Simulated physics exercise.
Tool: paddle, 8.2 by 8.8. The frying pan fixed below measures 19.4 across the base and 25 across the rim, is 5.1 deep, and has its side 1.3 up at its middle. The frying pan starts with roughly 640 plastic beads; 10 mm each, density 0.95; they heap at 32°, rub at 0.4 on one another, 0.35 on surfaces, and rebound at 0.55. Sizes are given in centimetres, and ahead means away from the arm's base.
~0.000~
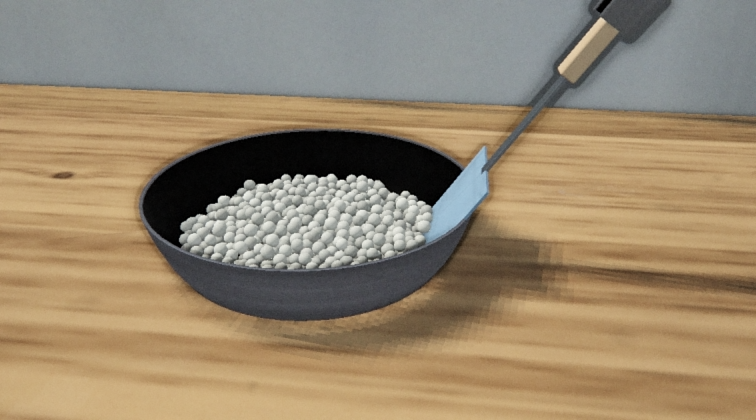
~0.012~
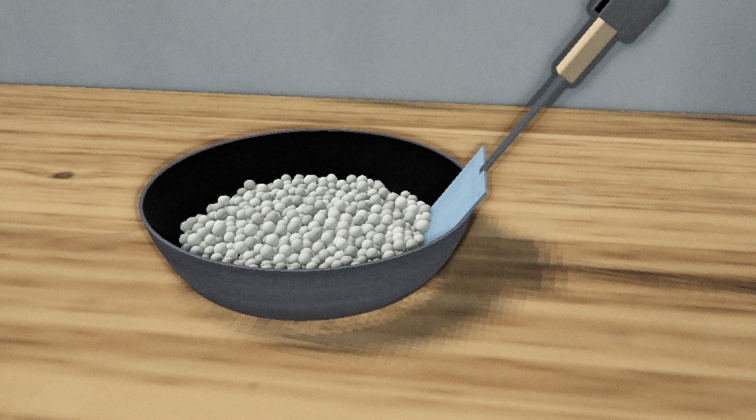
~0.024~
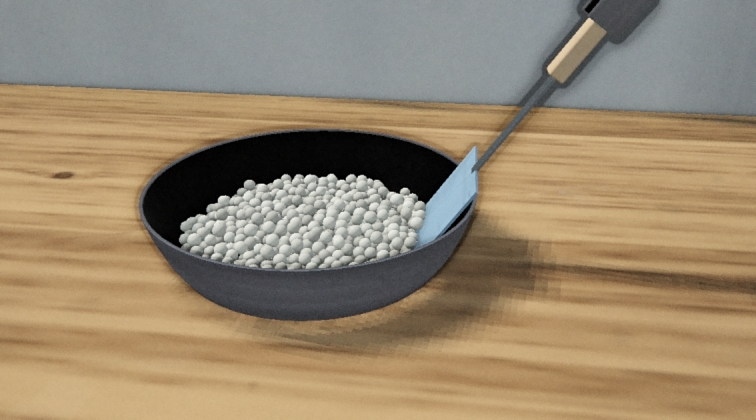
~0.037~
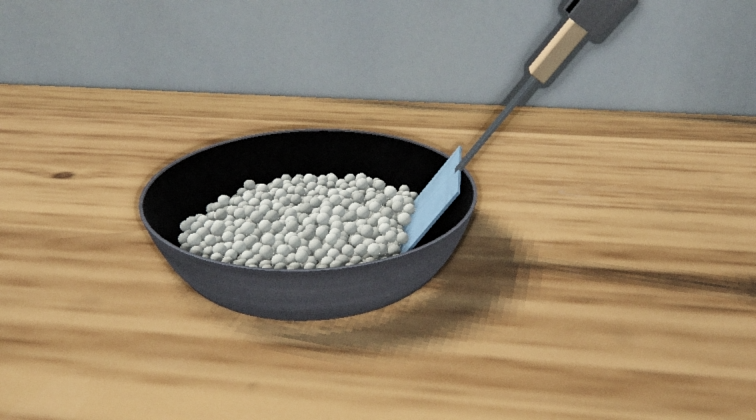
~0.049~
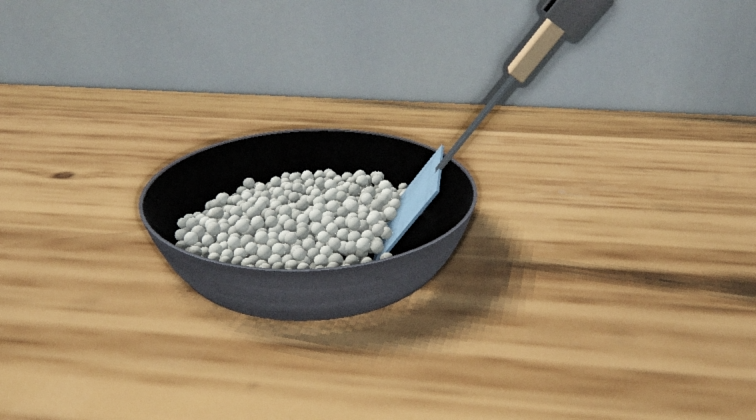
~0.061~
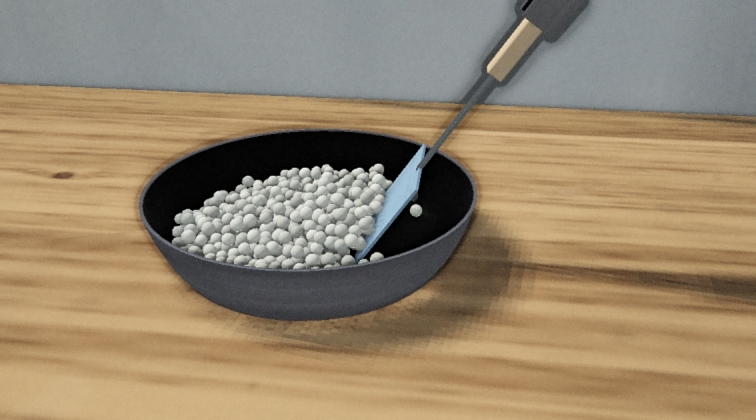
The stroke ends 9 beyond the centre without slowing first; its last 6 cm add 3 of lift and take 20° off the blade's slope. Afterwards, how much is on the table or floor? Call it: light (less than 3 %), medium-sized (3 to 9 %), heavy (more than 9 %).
It comes out heavy.
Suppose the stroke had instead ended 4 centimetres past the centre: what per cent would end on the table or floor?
That would give close to 5 per cent.
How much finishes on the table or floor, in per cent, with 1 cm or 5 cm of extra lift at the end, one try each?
About 15 and 20 per cent.
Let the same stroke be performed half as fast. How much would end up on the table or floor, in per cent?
About 5 per cent.
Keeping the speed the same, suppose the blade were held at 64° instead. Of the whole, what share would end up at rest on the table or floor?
That would leave close to 25 per cent on the table or floor.
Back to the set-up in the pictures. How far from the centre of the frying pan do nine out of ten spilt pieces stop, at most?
55 cm.
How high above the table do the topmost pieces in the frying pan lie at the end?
4.5 cm.
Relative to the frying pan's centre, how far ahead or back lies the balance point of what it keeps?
It sits some 4.0 centimetres ahead of centre.
After 0.10 s, sloping 56°, highest piece 6 above the table; 637 in the frying pan.
After 0.13 s, sloping 51°, highest piece 6 above the table; 637 in the frying pan.
After 0.35 s, sloping 36°, highest piece 14 above the table; 497 in the frying pan, 100 on the table or floor, 40 on the blade or in flight.
After 1.40 s, sloping 36°, highest piece 4 above the table; 497 in the frying pan, 140 on the table or floor.
At rest, 497 in the frying pan, 140 on the table or floor. That is 22 % on the table or floor.
